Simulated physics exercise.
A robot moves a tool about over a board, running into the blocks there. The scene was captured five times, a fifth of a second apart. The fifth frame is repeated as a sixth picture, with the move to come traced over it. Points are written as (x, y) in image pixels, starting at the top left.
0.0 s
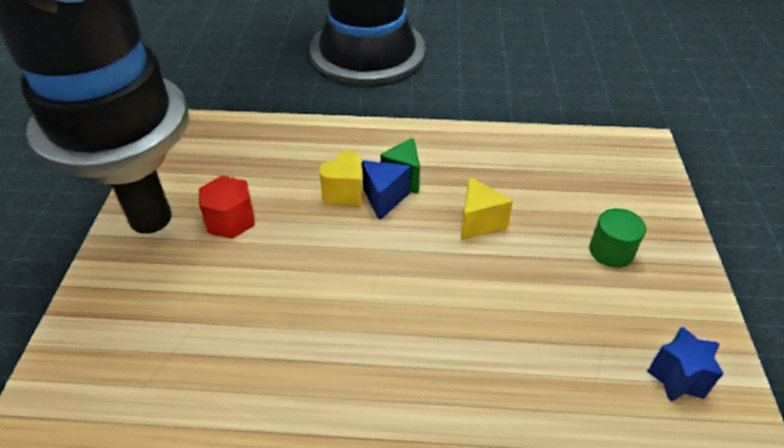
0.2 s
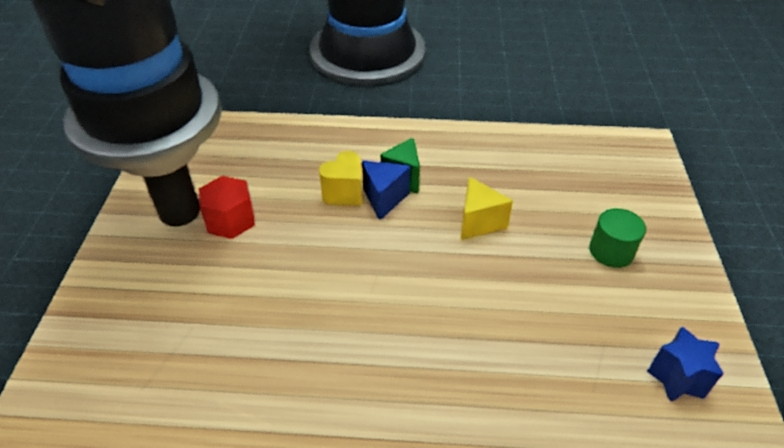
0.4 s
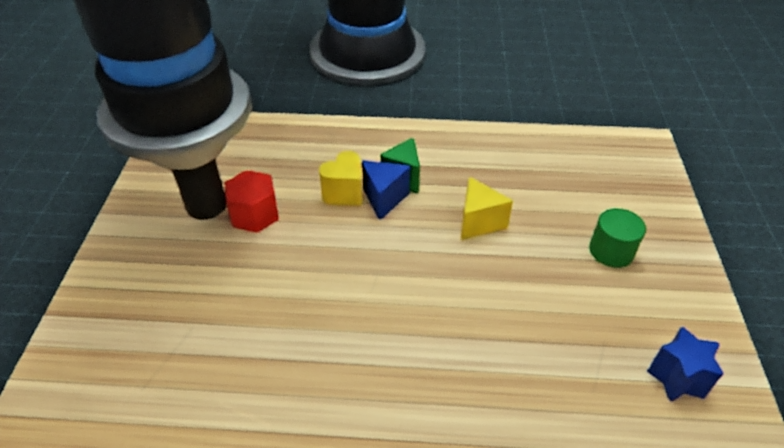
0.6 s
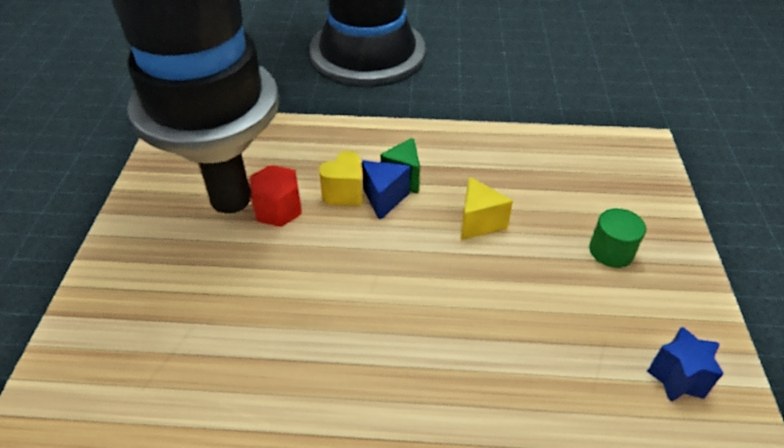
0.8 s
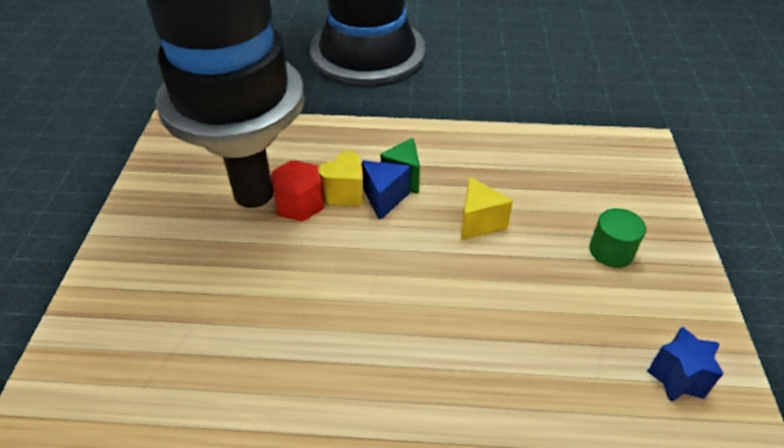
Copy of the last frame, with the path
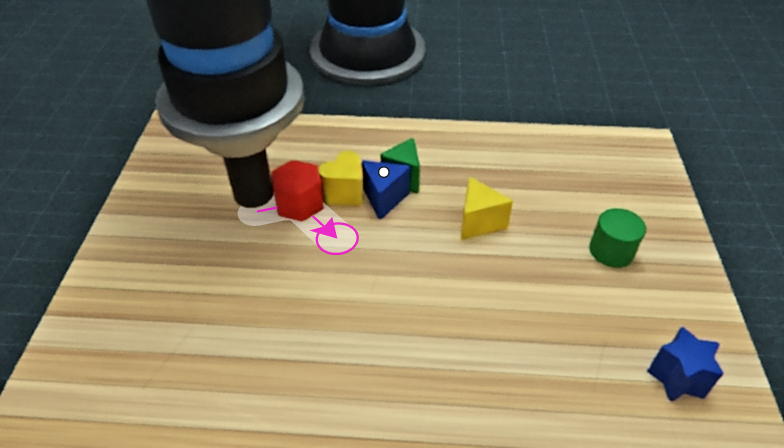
The clip opens with a dark cylindrical tool at the left of a wooden board, apart from a red hexagonal block. The tool moves right to the block, then pushes it right and slightly toward the far edge, until it sits beside the yellow heart block, while the other blocks stay still.
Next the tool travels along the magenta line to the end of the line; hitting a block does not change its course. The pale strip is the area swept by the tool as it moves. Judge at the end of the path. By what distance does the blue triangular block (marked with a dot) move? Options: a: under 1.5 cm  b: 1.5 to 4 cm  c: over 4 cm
My answer is option b.
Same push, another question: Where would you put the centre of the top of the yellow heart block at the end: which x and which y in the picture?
Around pixel (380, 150).
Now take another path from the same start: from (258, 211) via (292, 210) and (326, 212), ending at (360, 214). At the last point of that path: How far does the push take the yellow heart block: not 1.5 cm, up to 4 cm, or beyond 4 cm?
Its final spot will lie more than 4 cm from the current one.
Drawn move, from (258, 211) over (291, 206) and (316, 219) to (337, 238); the dot is on the blue triangular block.
On the path given first. One third of the way, tool at (290, 190); red hexagon at (329, 166), turned 20° anticlockwise; yellow heart block at (374, 155); blue triangular block at (404, 169), turned 30° clockwise; green triangular block at (416, 150), turned 10° clockwise.
Two thirds of the way, tool at (314, 204); red hexagon at (340, 165), turned 40° anticlockwise; yellow heart block at (380, 150), turned 20° clockwise; blue triangular block at (406, 168), turned 35° clockwise; green triangular block at (423, 150), turned 20° clockwise.
At the end, tool at (336, 223); red hexagon at (340, 165), turned 40° anticlockwise; yellow heart block at (380, 150), turned 20° clockwise; blue triangular block at (406, 168), turned 35° clockwise; green triangular block at (423, 150), turned 20° clockwise.
